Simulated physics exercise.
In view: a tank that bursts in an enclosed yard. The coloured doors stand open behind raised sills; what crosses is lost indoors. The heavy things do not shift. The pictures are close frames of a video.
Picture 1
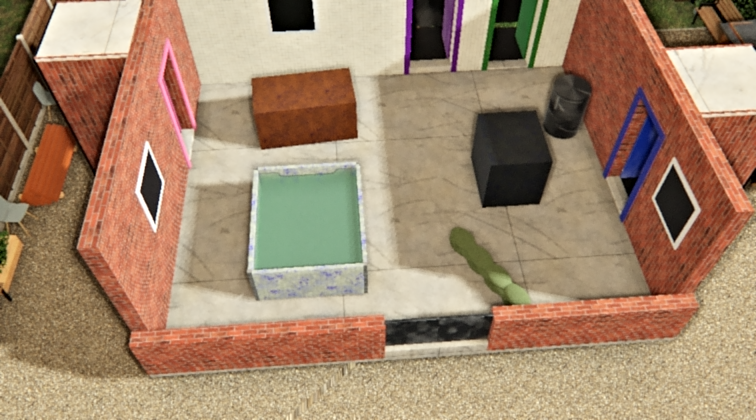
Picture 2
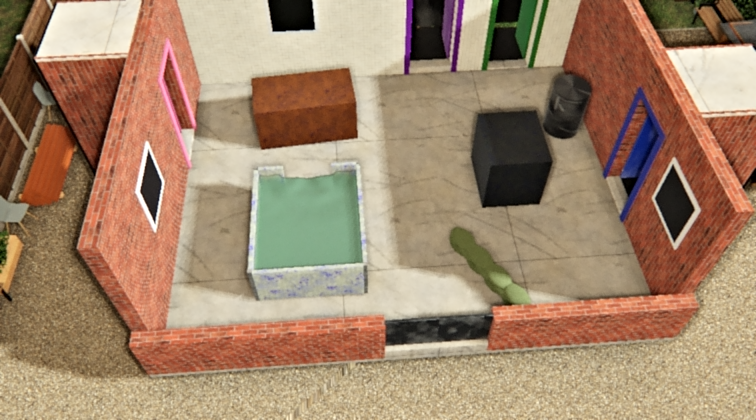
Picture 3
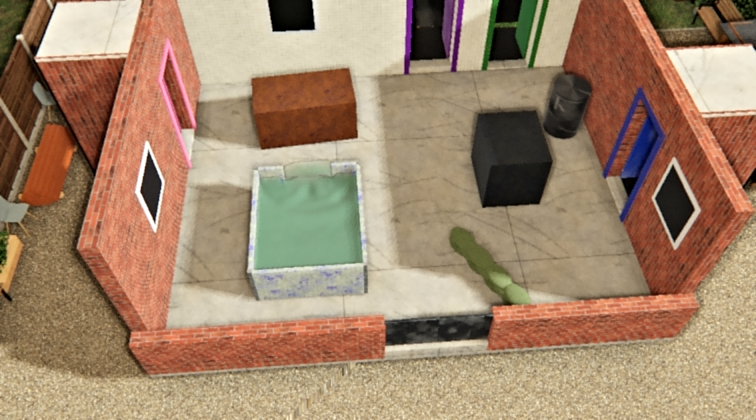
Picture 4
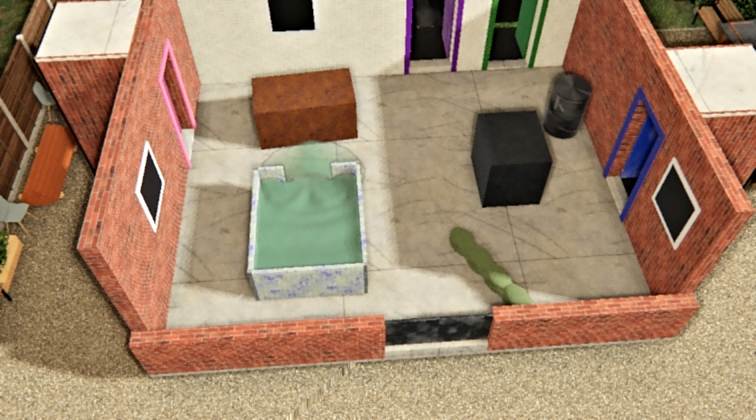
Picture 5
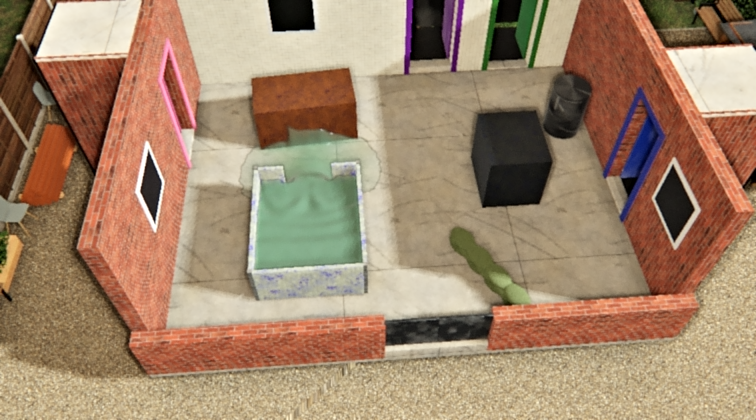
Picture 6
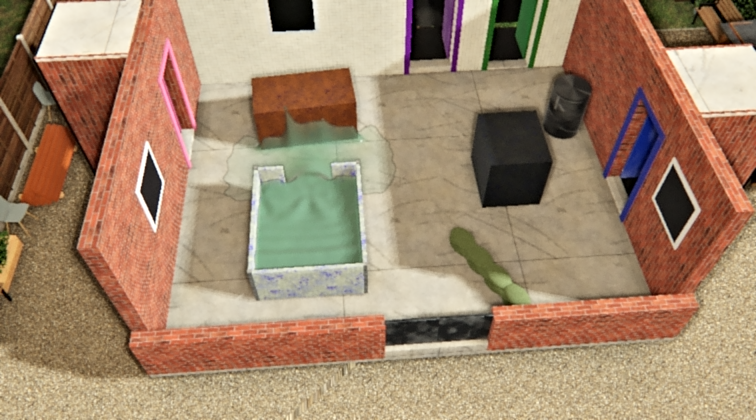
In the video, an open tank of green water stands in a brick-walled yard; its far side gives way at a gap, and water pours out, spreading across the paving to the left and right and reaching the brown block behind.
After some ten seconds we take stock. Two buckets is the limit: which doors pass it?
The blue door holds within the limit; the pink door floods; the purple door holds within the limit; the green door floods.
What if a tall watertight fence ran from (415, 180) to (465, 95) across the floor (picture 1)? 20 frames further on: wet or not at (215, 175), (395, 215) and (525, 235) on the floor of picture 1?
In that order: Flooded, under water, dry.
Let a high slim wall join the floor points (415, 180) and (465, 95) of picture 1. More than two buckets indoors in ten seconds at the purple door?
Then: Purple floods.
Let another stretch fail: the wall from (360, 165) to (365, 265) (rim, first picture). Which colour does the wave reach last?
I say the pink one.
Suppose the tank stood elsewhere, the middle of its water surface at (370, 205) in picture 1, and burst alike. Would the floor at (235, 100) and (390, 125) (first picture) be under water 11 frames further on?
One after the other: Not flooded, awash.
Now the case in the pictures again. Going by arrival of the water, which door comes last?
The blue door.
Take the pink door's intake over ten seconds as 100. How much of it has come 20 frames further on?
About 65 per cent.
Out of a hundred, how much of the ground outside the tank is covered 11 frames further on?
I make it 35 per cent.
A moment on, water covers 15 % of the floor; the blue door not reached, the pink door under two buckets in, the purple door not reached, the green door not reached.
Next, water covers 35 % of the floor; the blue door not reached, the pink door over two buckets in, the purple door wet at the sill, nothing in, the green door not reached.
Then, water covers 55 % of the floor; the blue door wet at the sill, nothing in, the pink door far over two buckets in, the purple door wet at the sill, nothing in, the green door under two buckets in.
Later, water covers 85 % of the floor; the blue door wet at the sill, nothing in, the pink door far over two buckets in, the purple door wet at the sill, nothing in, the green door over two buckets in.
In the end, water covers 95 % of the floor; the blue door wet at the sill, nothing in, the pink door far over two buckets in, the purple door wet at the sill, nothing in, the green door over two buckets in.
